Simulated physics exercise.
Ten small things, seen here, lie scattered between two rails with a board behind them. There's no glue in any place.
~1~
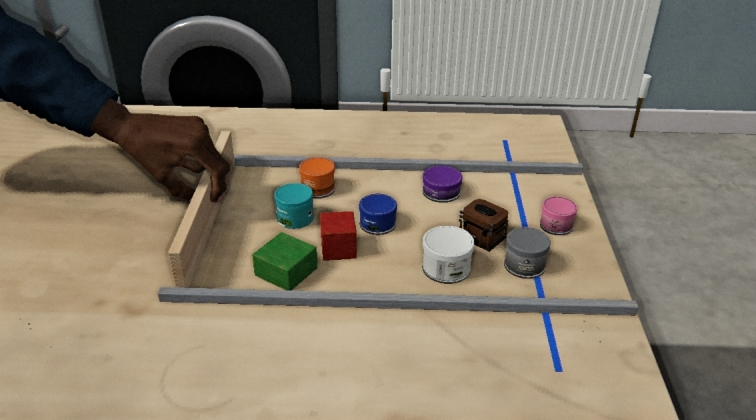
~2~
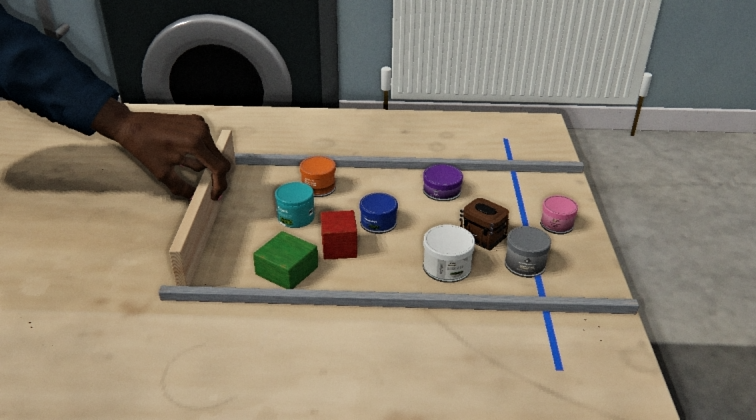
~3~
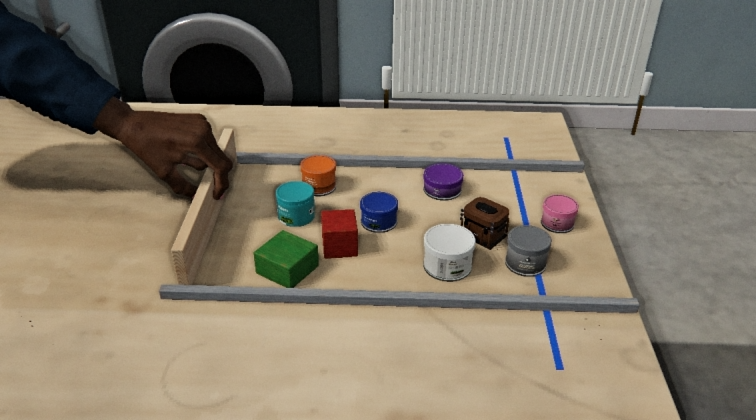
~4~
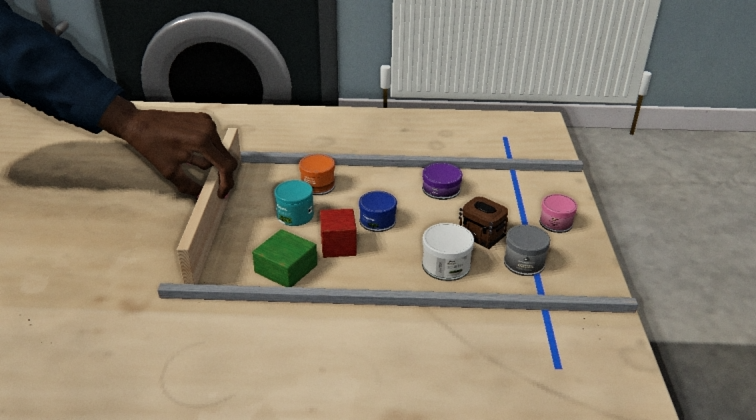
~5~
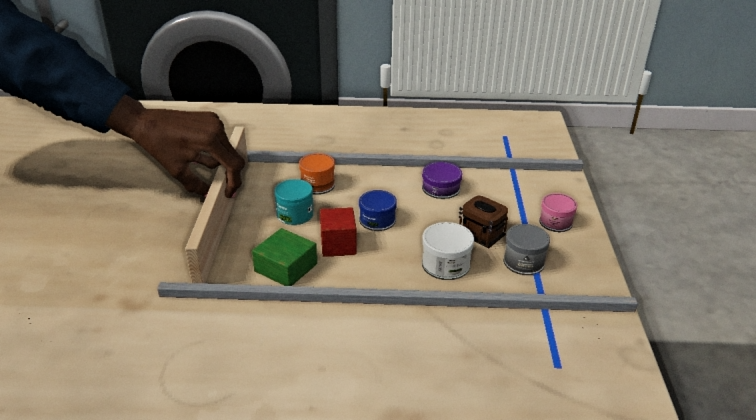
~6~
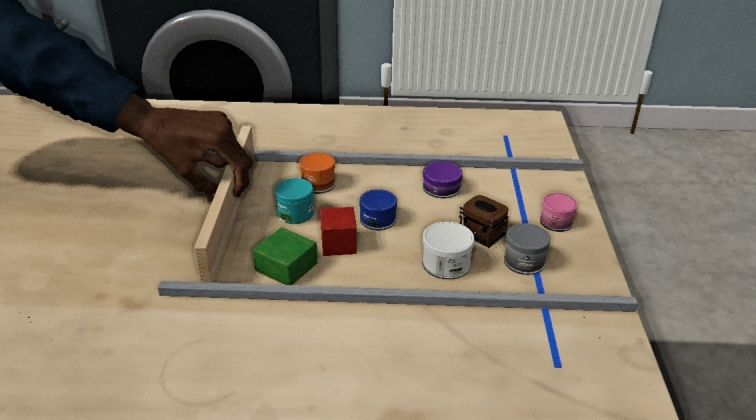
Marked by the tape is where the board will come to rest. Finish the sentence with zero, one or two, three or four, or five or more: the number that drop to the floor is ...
The number that drop to the floor is one or two.
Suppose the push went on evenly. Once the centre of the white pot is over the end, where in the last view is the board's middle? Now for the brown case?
About (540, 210), and about (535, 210) for the other.
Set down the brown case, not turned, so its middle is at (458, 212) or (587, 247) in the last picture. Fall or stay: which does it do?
In turn it holds its place, then goes down.
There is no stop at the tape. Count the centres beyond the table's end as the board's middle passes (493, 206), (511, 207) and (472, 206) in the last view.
0; 1; 0.
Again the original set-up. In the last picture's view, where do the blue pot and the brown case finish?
Look around (577, 212) for the first and around (609, 232) for the second.
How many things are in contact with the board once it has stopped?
4 in contact.
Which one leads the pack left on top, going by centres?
That's the brown case.
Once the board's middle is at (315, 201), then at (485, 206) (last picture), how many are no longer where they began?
Answer - first 4, then 10.
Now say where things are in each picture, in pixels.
The first frame shows pink pot (558, 216); grey tin (527, 253); brown case (484, 224); board (206, 203); tape (526, 231).
The second frame shows grey tin (527, 252); purple tin (443, 183).
The third frame shows brown case (485, 222); board (209, 201).
The fourth frame shows pink pot (558, 214); green block (285, 258).
The fifth frame shows grey tin (526, 250); white pot (447, 251).
The sixth frame shows pink pot (558, 212); grey tin (527, 249); brown case (484, 220); board (229, 198); tape (526, 227).
Soon after, none off yet; pink pot at rest near (558, 212); grey tin at rest near (527, 249); brown case at rest near (484, 220).
After that, none off yet; pink pot at rest near (558, 212); grey tin at rest near (527, 249); brown case moving near (496, 223).
And then, none off yet; pink pot displaced a little near (572, 213); grey tin displaced well along near (604, 251); brown case displaced well along near (566, 229).
In the end, the number that fall off is one or two; gone, grey tin and pink pot.
